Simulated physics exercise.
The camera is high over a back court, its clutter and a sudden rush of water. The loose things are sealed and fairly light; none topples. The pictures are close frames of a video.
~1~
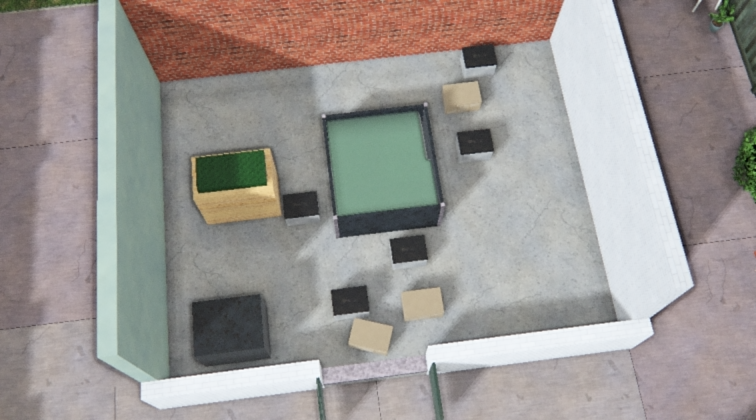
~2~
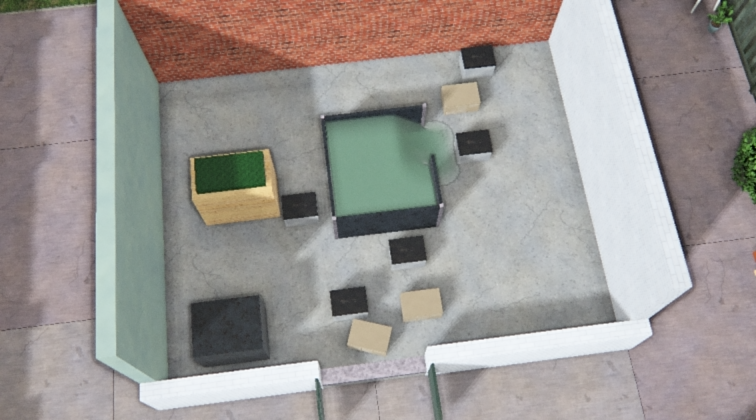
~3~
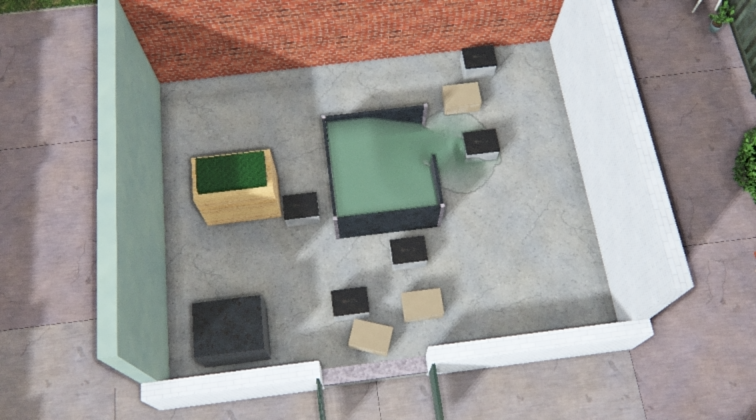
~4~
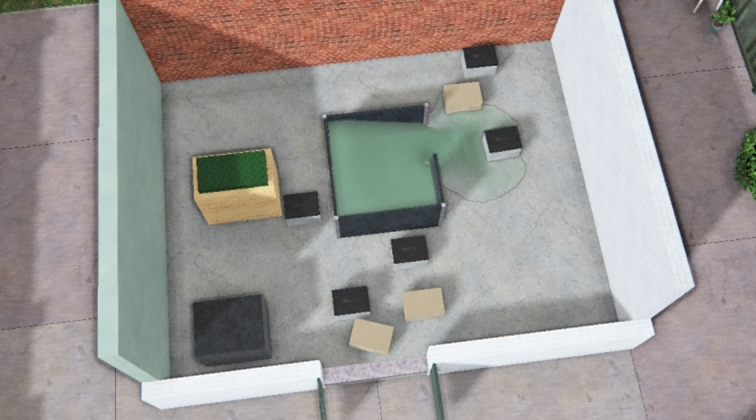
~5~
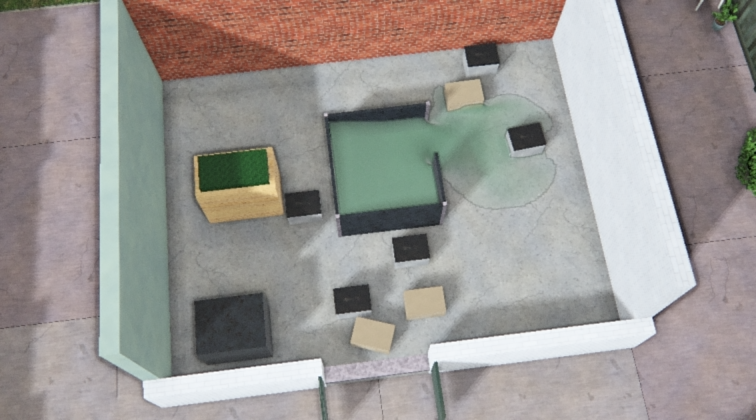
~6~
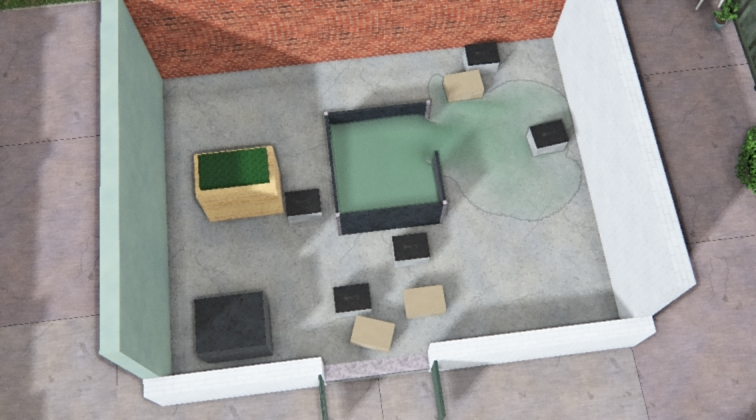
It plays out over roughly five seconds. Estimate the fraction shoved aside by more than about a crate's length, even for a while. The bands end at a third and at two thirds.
It is one to two thirds.
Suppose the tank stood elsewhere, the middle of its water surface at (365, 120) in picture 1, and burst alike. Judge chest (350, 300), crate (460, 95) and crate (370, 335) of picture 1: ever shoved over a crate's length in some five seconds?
As listed: Never so far, shifted that much, under that.
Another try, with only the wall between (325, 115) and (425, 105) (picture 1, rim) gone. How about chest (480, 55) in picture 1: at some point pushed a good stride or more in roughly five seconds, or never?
My call: Shifted that much.
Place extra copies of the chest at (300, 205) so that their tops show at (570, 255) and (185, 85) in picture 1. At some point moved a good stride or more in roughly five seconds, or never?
One after the other: Yes, no.
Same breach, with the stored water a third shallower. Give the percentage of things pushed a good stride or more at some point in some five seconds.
About 40 per cent.
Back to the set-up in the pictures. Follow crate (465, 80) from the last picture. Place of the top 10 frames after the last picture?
Roughly at (452, 56).
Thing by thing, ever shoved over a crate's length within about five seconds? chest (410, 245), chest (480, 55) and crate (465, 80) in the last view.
One after the other: Under that, that far or more, yes.
A moment on, 1 of 8 are well off their spots; 0 afloat.
Next, 2 of 8 are well off their spots; 3 afloat.
Later, 3 of 8 are well off their spots; 1 afloat.
In the end, 3 of 8 are well off their spots, and 3 have been at some point; 1 afloat.
